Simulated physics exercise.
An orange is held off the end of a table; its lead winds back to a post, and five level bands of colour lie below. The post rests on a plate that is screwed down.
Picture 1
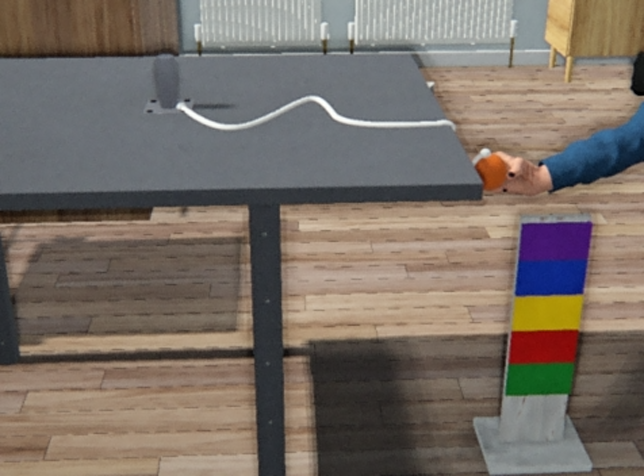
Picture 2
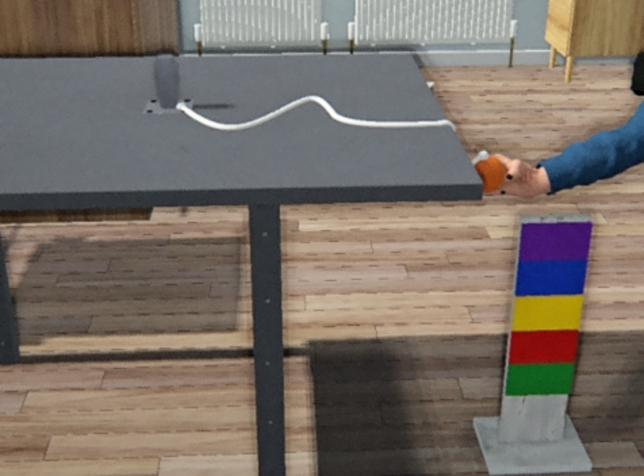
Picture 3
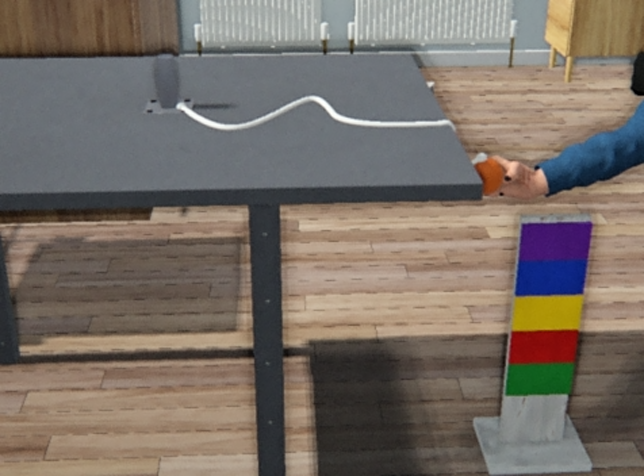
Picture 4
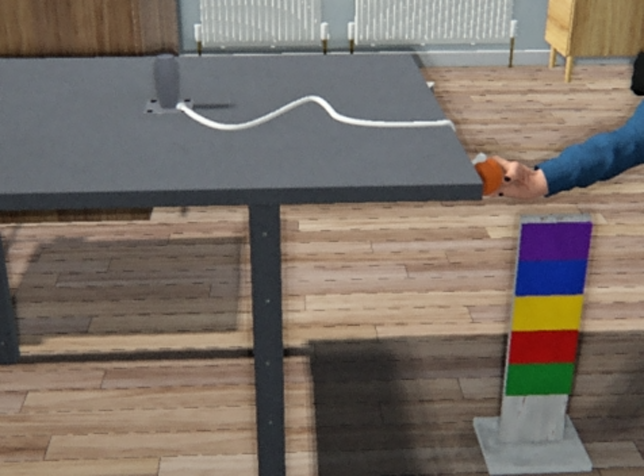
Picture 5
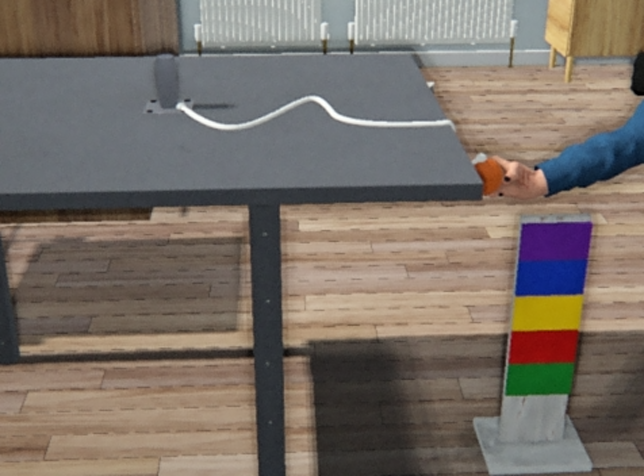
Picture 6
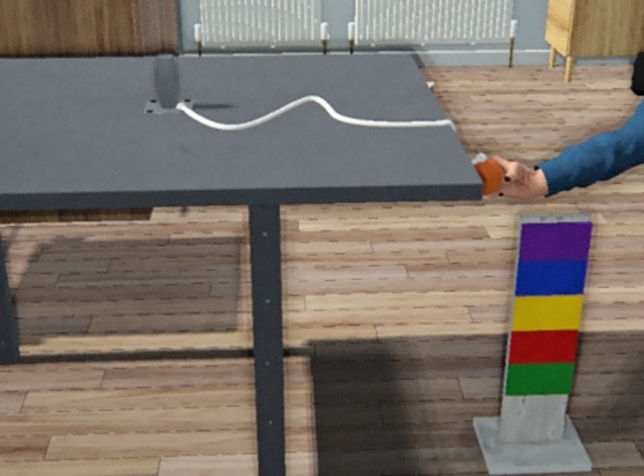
A hand reaching in from the right held an orange at the table's end and barely moved, while a white cord lay curving back to a post and a colour-banded stand stood below.
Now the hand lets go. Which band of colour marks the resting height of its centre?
The red band marks it.
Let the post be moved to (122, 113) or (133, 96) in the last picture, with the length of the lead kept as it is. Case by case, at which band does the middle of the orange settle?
Yellow; yellow.
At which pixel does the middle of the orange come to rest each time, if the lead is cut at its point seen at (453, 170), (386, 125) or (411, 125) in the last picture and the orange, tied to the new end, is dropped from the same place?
I'd expect it near (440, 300) on the first try, near (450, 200) on the second and near (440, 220) on the third.
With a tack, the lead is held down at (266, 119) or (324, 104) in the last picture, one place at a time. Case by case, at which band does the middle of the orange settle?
First try yellow, second try blue.
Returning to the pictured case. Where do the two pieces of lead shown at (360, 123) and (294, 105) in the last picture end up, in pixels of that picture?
The first lands at (443, 162), while the second lands at (368, 111).
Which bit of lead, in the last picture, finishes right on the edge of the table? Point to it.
You'll find it somewhere near (332, 112).
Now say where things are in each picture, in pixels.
In the first picture, orange (488, 172); purple (556, 242); blue (552, 279); yellow (548, 314); red (544, 348); green (540, 380).
In the second picture, orange (486, 175); lead through (198, 118) (266, 119) (320, 101) (364, 124) (452, 135).
In the third picture, orange (485, 176).
In the fourth picture, orange (484, 177); lead through (198, 118) (266, 119) (320, 101) (366, 124) (451, 137).
In the fifth picture, orange (484, 177).
In the sixth picture, orange (484, 177); lead through (198, 118) (266, 119) (320, 101) (366, 124) (451, 137).
A little later, orange near (437, 323); level with yellow.
Next, orange near (431, 344); level with red.
When it is over, orange near (429, 345); level with red. Its centre hangs level with the red band.
